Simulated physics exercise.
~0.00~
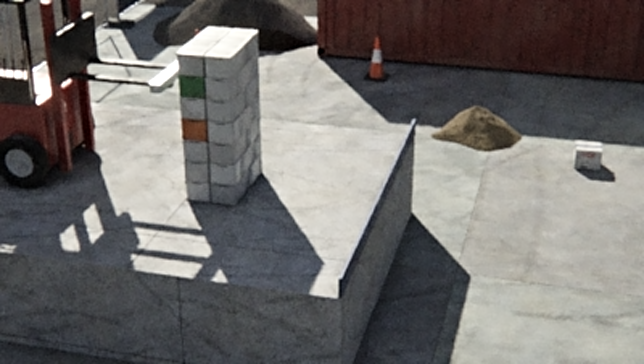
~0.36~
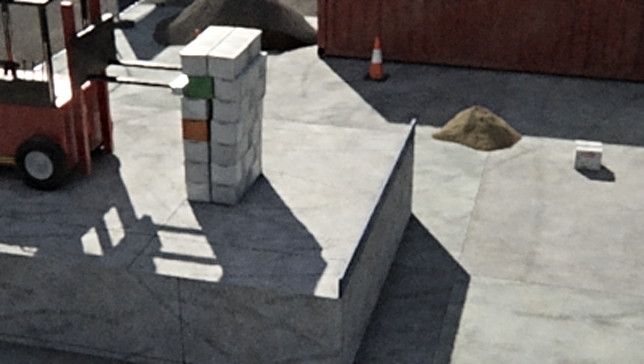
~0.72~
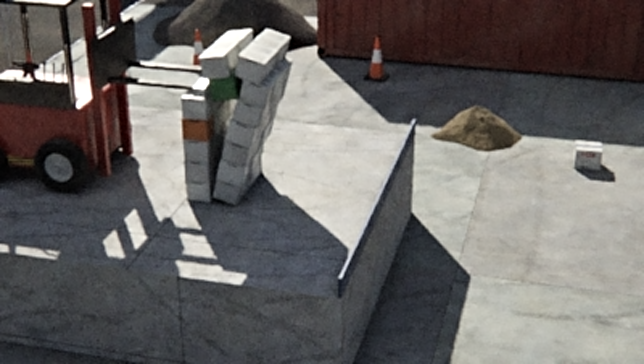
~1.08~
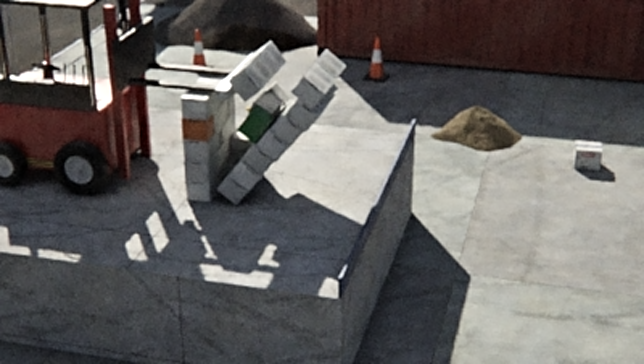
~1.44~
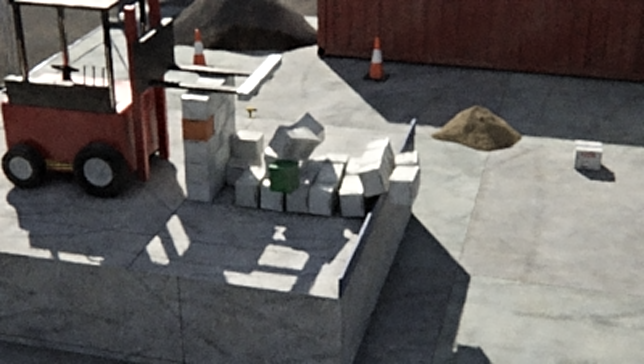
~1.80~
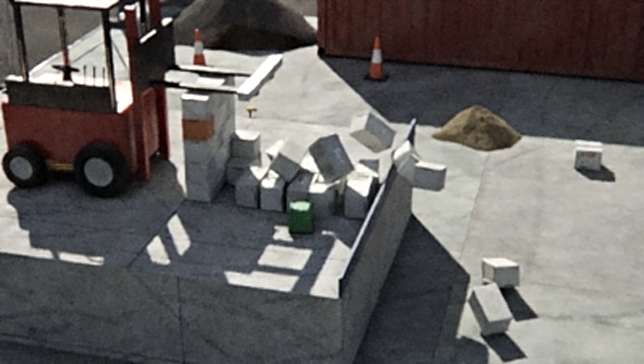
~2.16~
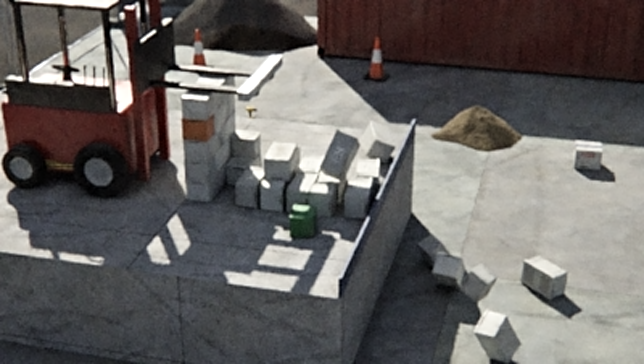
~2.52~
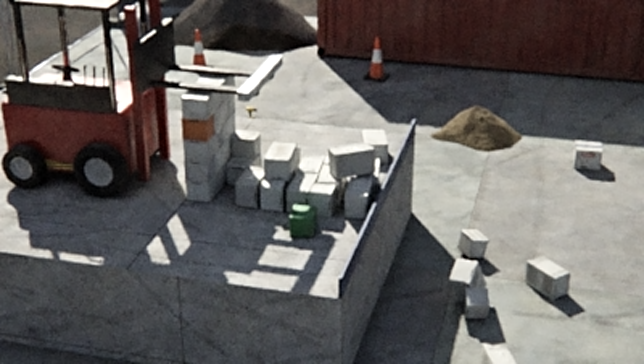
A red forklift pushed a beam into a tall stack of pale blocks, and most of it leaned right and toppled across the raised platform, a few tumbling over the edge, while the green one stayed on top and the orange one never moved.
